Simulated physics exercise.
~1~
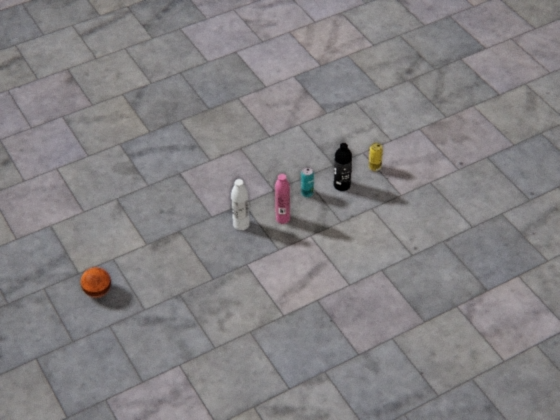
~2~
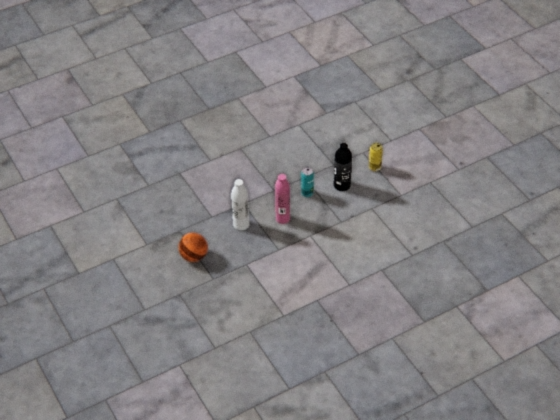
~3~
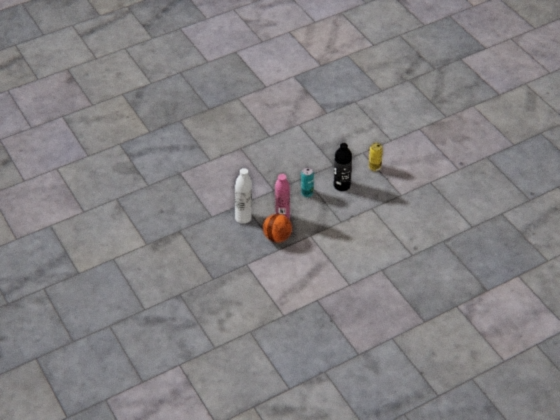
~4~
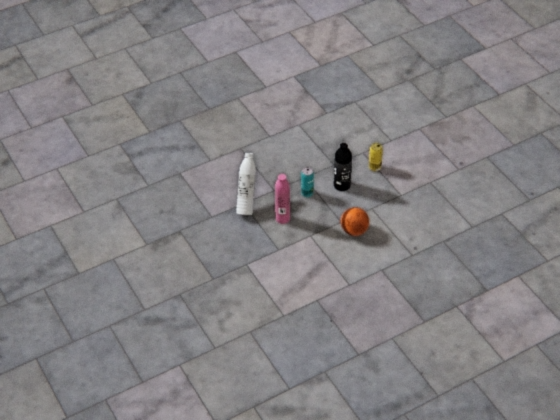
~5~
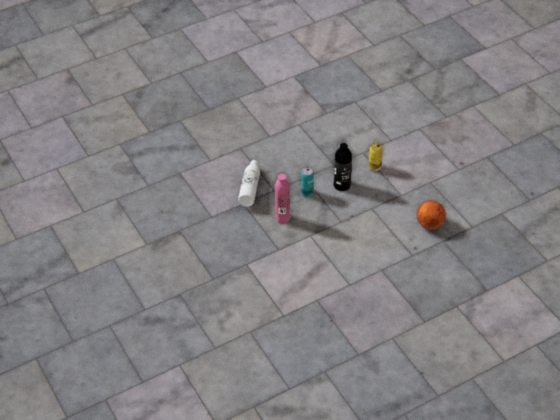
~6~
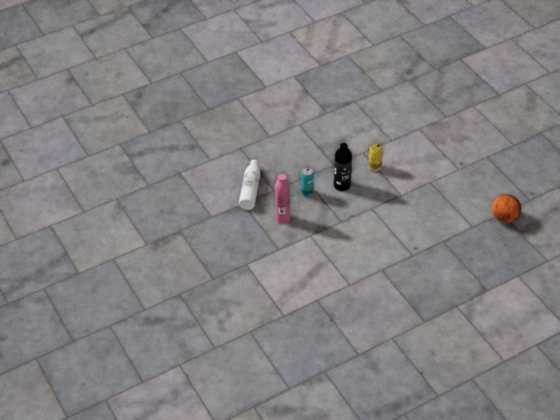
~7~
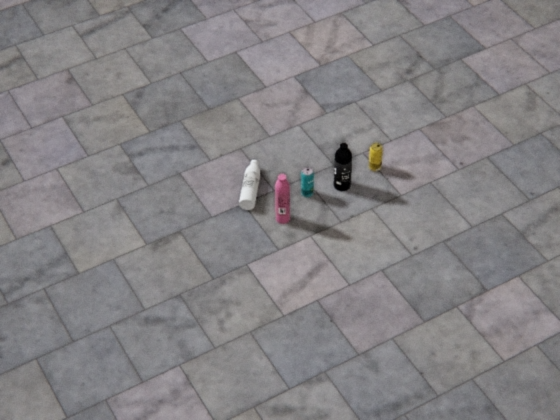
An orange ball rolled in from the left across the grey paving toward five upright bottles and cans, passing close by the white bottle, which tipped over onto its side, while the ball carried on out of sight to the right and the others stayed standing.
